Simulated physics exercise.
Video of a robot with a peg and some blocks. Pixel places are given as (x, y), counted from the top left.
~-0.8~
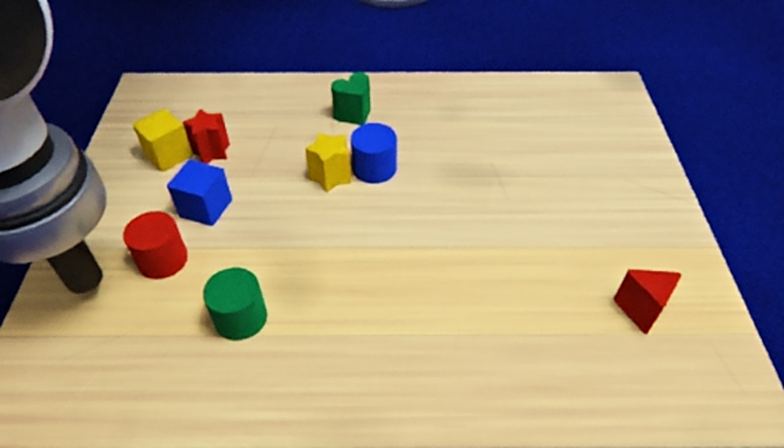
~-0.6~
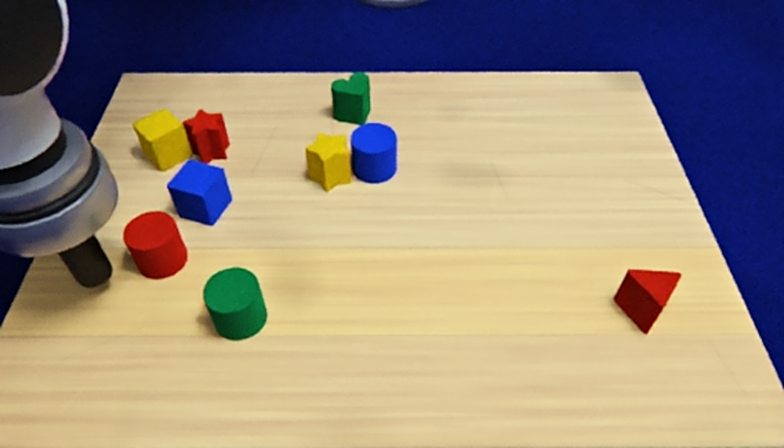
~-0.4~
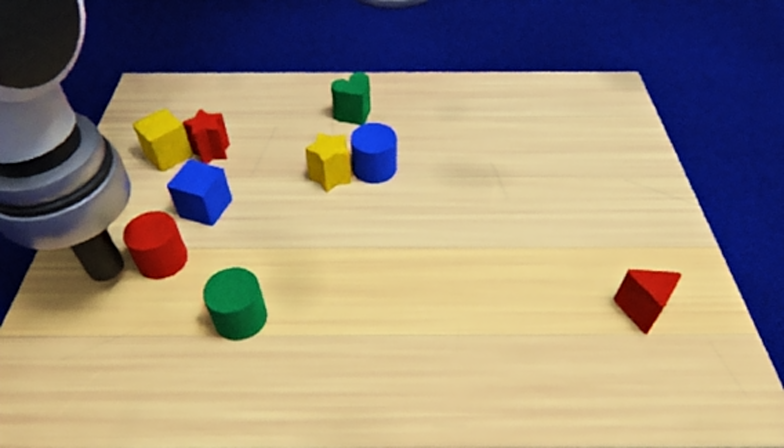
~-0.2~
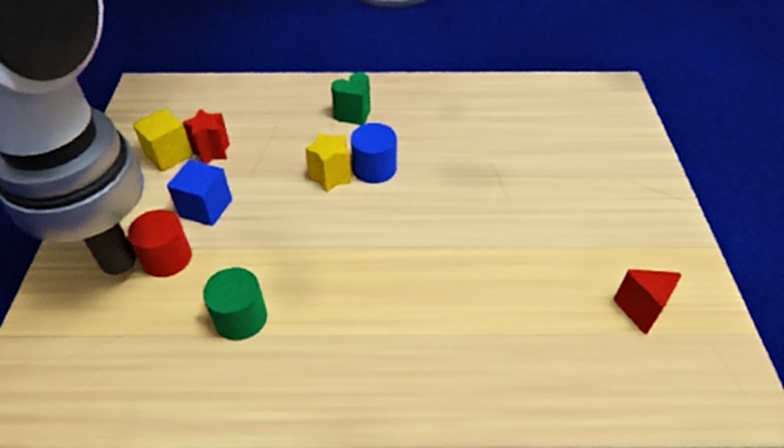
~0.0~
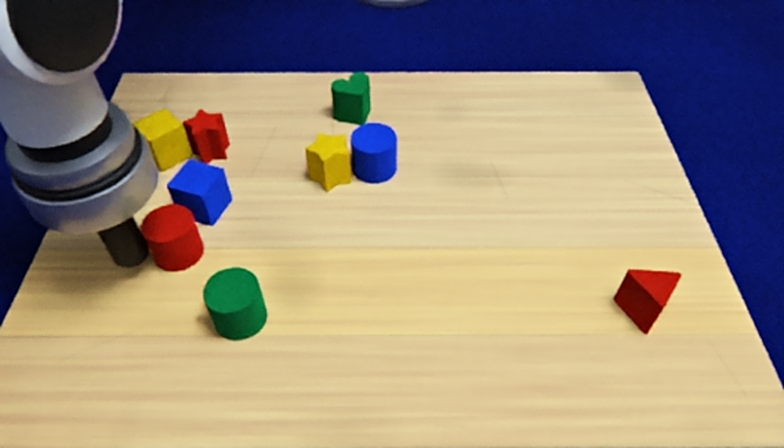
A robotic arm with a dark peg reaches in at the left of a pale wooden board on a blue surface, seen from above at an angle by a still camera. Yellow, red, blue and green blocks sit across the left and upper middle, with a red triangular one alone at right. The peg moves slowly rightward and slightly upward, then nudges the red cylinder a little to the right.
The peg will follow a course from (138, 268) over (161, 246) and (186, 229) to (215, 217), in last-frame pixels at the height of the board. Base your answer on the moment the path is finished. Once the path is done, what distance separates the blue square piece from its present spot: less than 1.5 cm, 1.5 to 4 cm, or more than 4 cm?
It goes 1.5 to 4 cm.
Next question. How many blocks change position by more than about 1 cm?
Most likely two.
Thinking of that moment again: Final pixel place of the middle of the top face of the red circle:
I'd place it at (234, 203), taking the centre of its top.
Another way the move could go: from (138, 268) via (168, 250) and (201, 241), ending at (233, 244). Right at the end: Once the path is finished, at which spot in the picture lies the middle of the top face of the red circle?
Just about (264, 201).
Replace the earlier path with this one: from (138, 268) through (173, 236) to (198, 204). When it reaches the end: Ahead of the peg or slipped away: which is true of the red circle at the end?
By then it is beside or behind the peg.
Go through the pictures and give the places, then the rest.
Tip of the peg (86, 281), middles of tops, red circle (149, 230), blue square piece (195, 177), in the first picture.
Peg (96, 275), nothing pushed, in the second picture.
Peg (107, 269), nothing pushed, in the third picture.
Peg (119, 263), red circle (153, 228), in the fourth picture.
Peg (132, 256), red circle (167, 222), blue square piece (195, 177), in the fifth picture.
On the path given first. Halfway along, peg (169, 224); red circle (203, 207); blue square piece (200, 174), turned 20° anticlockwise.
At the end, peg (211, 205); red circle (234, 203); blue square piece (214, 160), turned 20° anticlockwise.
